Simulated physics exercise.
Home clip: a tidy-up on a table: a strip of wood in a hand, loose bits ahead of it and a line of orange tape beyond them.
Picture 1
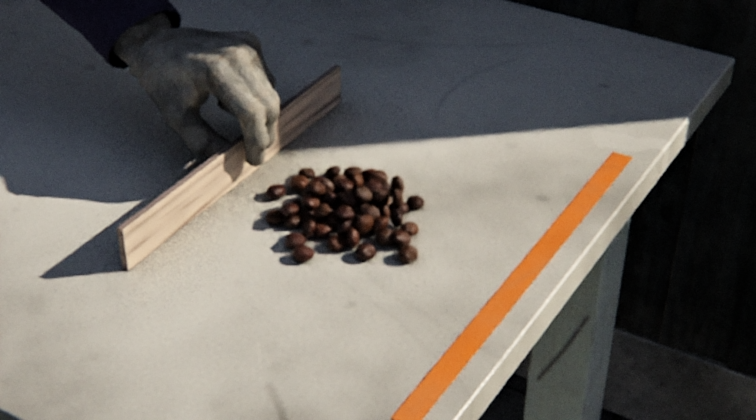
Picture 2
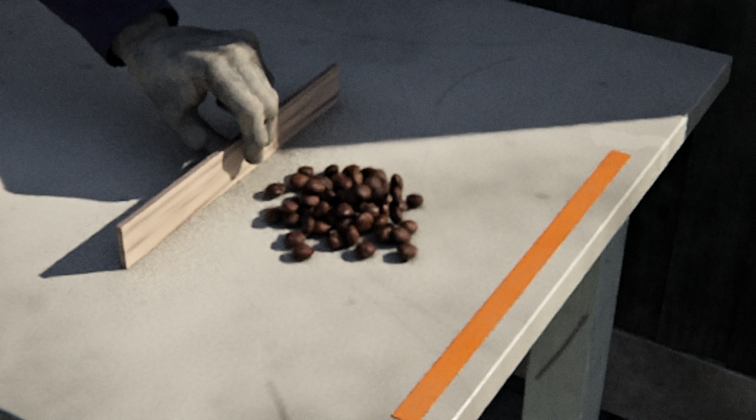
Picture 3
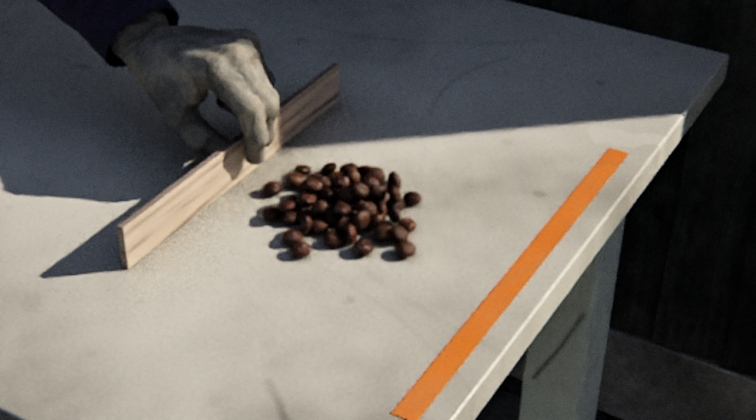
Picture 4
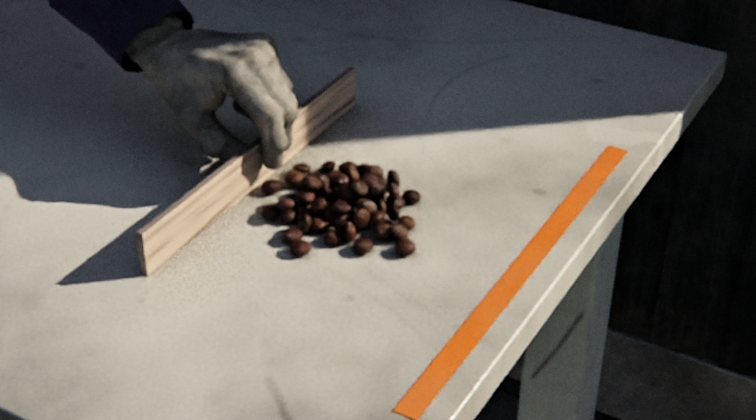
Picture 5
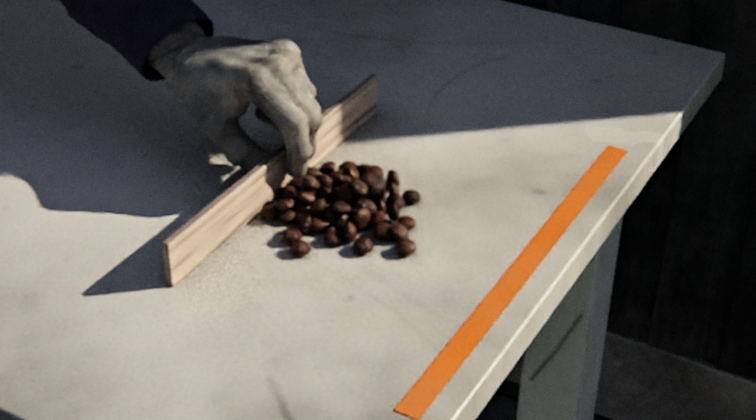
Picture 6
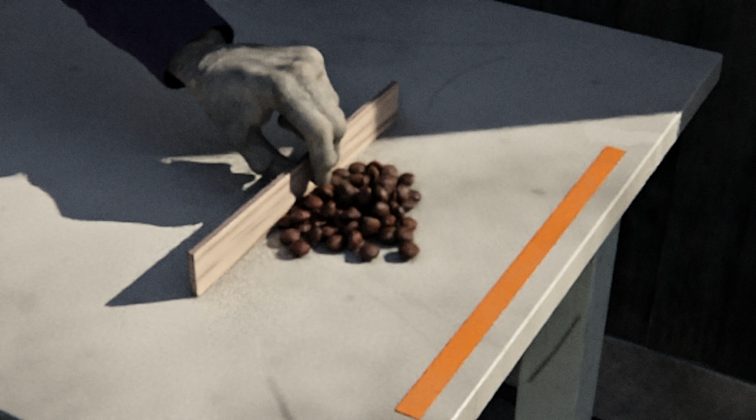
A hand in a dark sleeve holds a strip of pale wood upright on a grey, partly shadowed tabletop, seen from above at an angle. A loose heap of small, dark brown pieces sits at the centre, with orange tape to the right near the table's edge. The hand first keeps still, then slides the strip a short way rightward into the heap, bunching the nearest pieces together and nudging most along slightly.
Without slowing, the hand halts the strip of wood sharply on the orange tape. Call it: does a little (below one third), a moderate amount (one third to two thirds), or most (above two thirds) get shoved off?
Most, above two thirds.
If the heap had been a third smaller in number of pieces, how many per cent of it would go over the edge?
It comes out near 80 per cent of the heap.
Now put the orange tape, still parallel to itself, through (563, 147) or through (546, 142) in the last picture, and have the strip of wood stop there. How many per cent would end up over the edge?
About 20 and 0 per cent.
Soon after the last picture, strip of wood still moving, near (421, 194); heap all on the table, its front near (503, 271).
A little later, strip of wood stopped at the orange tape; heap about two thirds over the edge.
Later still, strip of wood stopped at the orange tape; heap most over the edge.
At rest, strip of wood stopped at the orange tape; heap most over the edge.
